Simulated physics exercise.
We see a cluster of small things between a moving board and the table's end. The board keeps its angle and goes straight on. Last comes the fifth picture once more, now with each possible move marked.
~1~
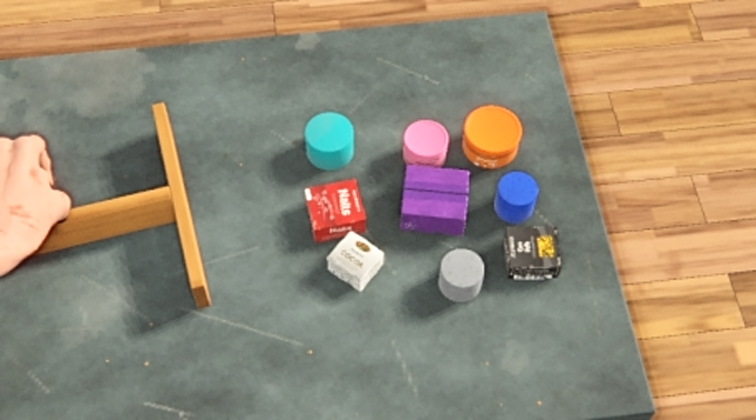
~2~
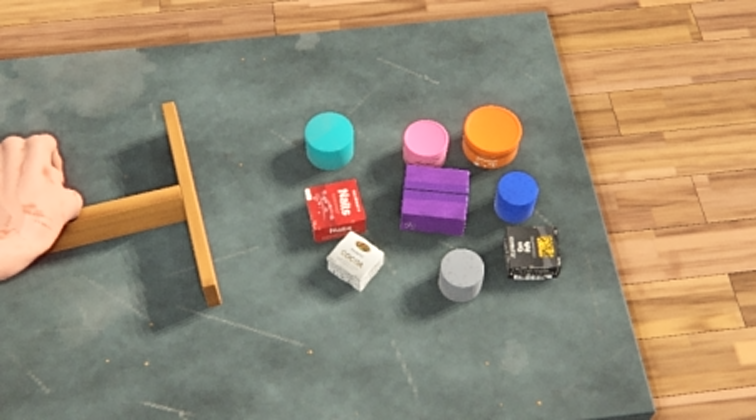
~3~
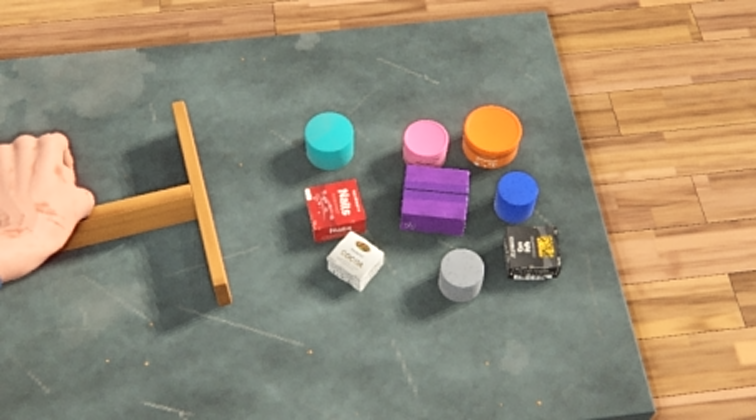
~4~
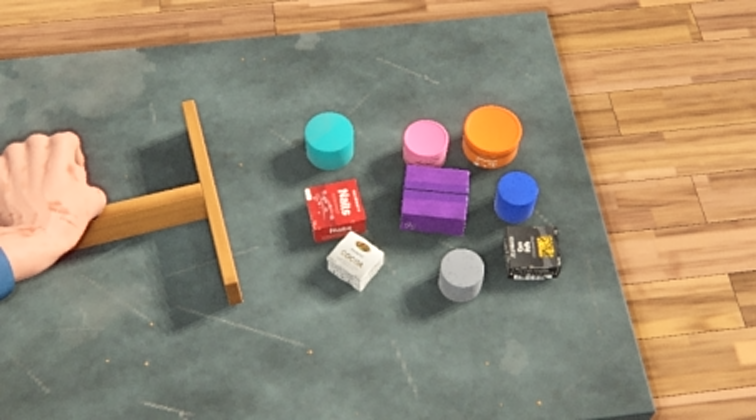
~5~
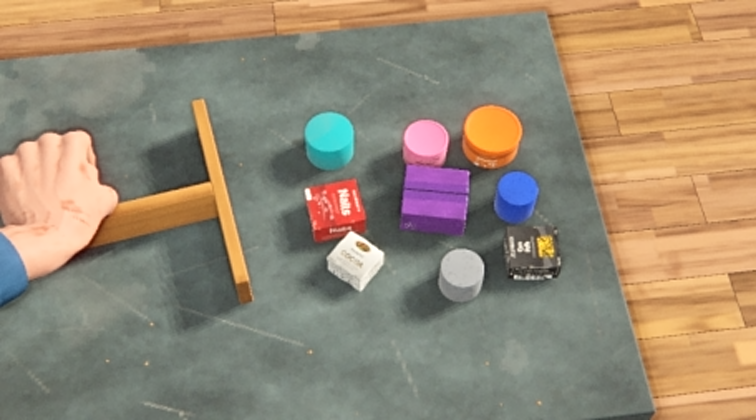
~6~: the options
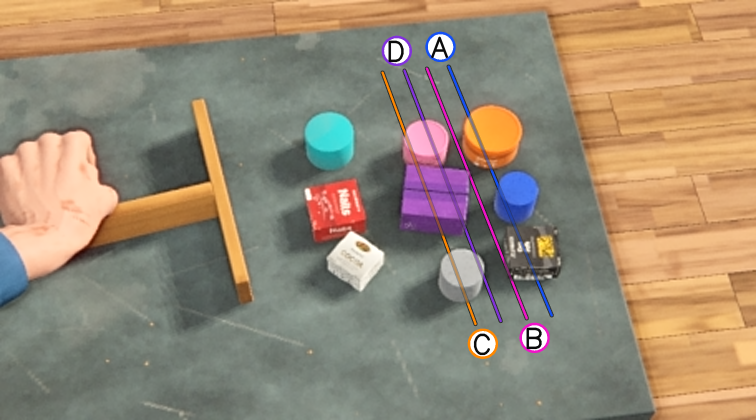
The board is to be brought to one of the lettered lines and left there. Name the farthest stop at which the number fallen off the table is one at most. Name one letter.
A.
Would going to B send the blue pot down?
Yes.
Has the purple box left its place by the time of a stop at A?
By then, yes.
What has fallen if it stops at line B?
It is the blue pot.
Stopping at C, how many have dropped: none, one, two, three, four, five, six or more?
In all, none.
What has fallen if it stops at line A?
The blue pot goes over.
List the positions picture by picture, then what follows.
Blue pot (516, 198); orange jar (491, 138); white packet (356, 261), in the first picture.
Board (187, 189); purple box (434, 200), in the second picture.
Board (198, 188); black box (532, 253), in the third picture.
Board (208, 187); grey pot (461, 275), in the fourth picture.
Board (218, 186); blue pot (516, 198); orange jar (491, 138); white packet (356, 261), in the fifth picture.
On the marked copy, A at (496, 182); B at (473, 184); C at (426, 189); D at (449, 187).
Following A. Soon after the start, board (321, 176); turquoise tin (337, 141); white packet (379, 259).
Later, board (421, 166); blue pot (569, 187); purple box (516, 188).
In the end, board (495, 158); blue pot over the edge; purple box (588, 180); one fallen.
As for the rest, B is within the limit but short; C is within the limit but short; D is within the limit but short.
